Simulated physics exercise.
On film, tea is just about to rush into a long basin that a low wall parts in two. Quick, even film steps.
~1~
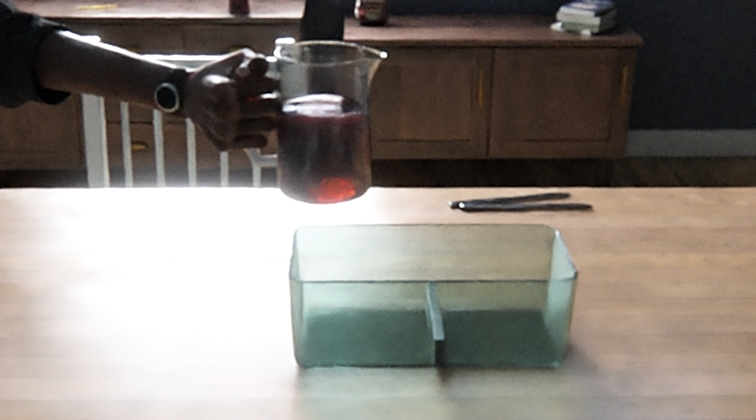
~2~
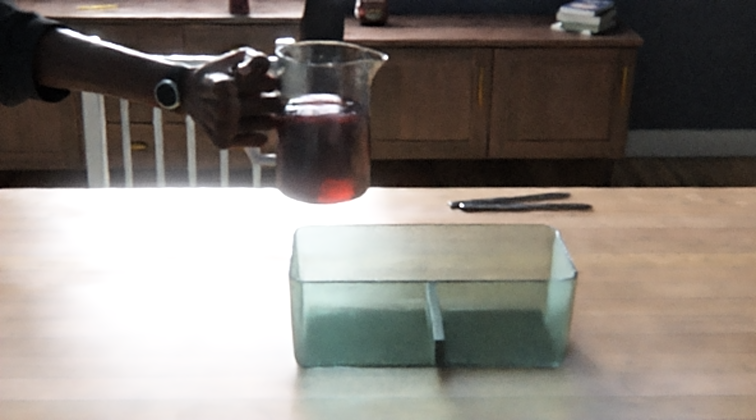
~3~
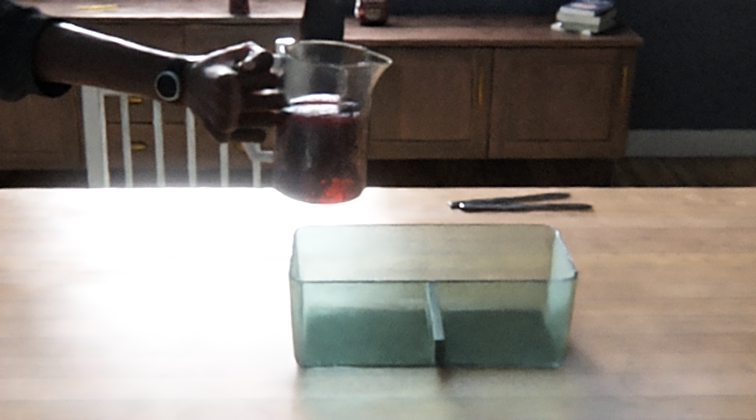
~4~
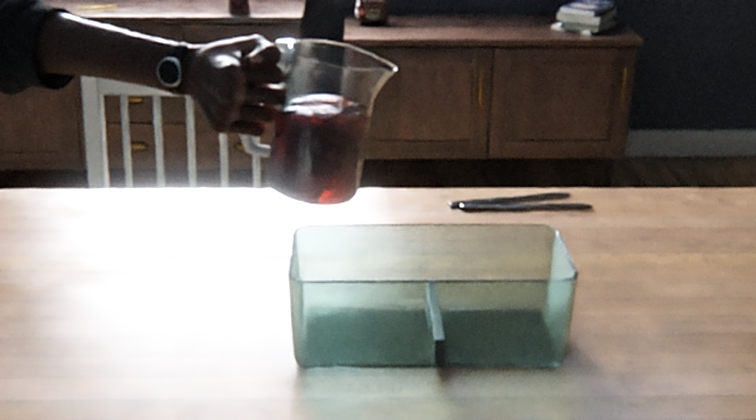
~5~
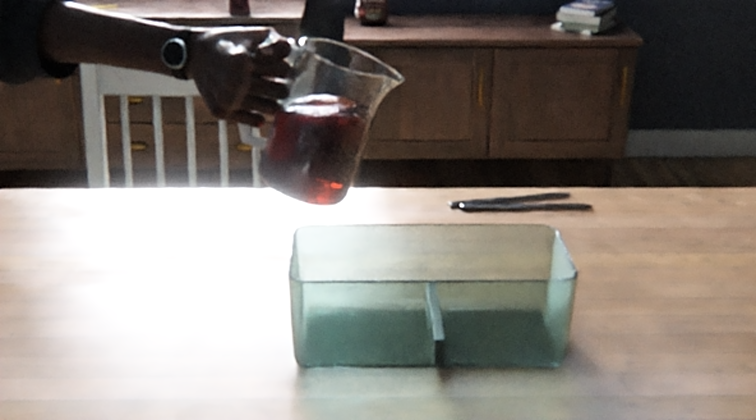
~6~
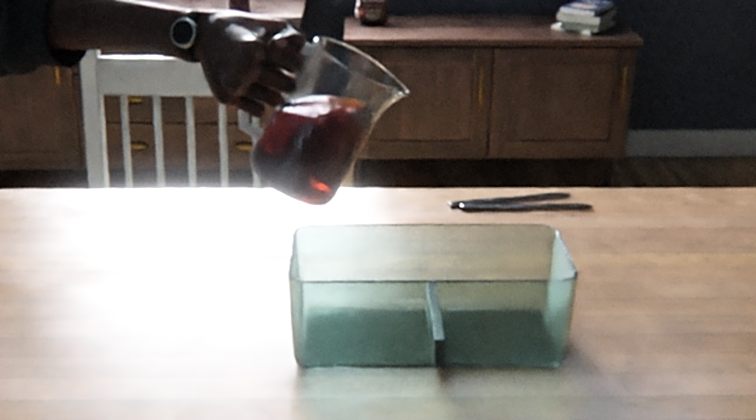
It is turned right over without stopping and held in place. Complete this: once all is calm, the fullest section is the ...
The fullest section is the right one.
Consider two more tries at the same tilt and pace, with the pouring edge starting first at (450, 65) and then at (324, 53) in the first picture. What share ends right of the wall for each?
The first gives 70 %, the second 15 %.
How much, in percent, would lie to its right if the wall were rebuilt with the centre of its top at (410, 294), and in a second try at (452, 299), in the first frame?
About 95 % and 65 %.
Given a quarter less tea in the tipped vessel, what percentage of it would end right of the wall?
About 90 per cent.
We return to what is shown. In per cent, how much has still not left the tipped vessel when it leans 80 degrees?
Roughly 90 %.
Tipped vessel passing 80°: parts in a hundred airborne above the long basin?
Estimated: 10 per cent or thereabouts.
A moment on, the tilt is 80° and 91 per cent is still to pour, 0 is left of the wall and 0 right of it.
Next, the tilt is 100° and 44 per cent is still to pour, 1 is left of the wall and 33 right of it.
Then the tilt is 101° and 12 per cent is still to pour, 4 is left of the wall and 74 right of it.
Later the tilt is 101° and 2 per cent is still to pour, 5 is left of the wall and 90 right of it.
Finally, 9 per cent lies left of the wall, 90 right of it and 1 outside.
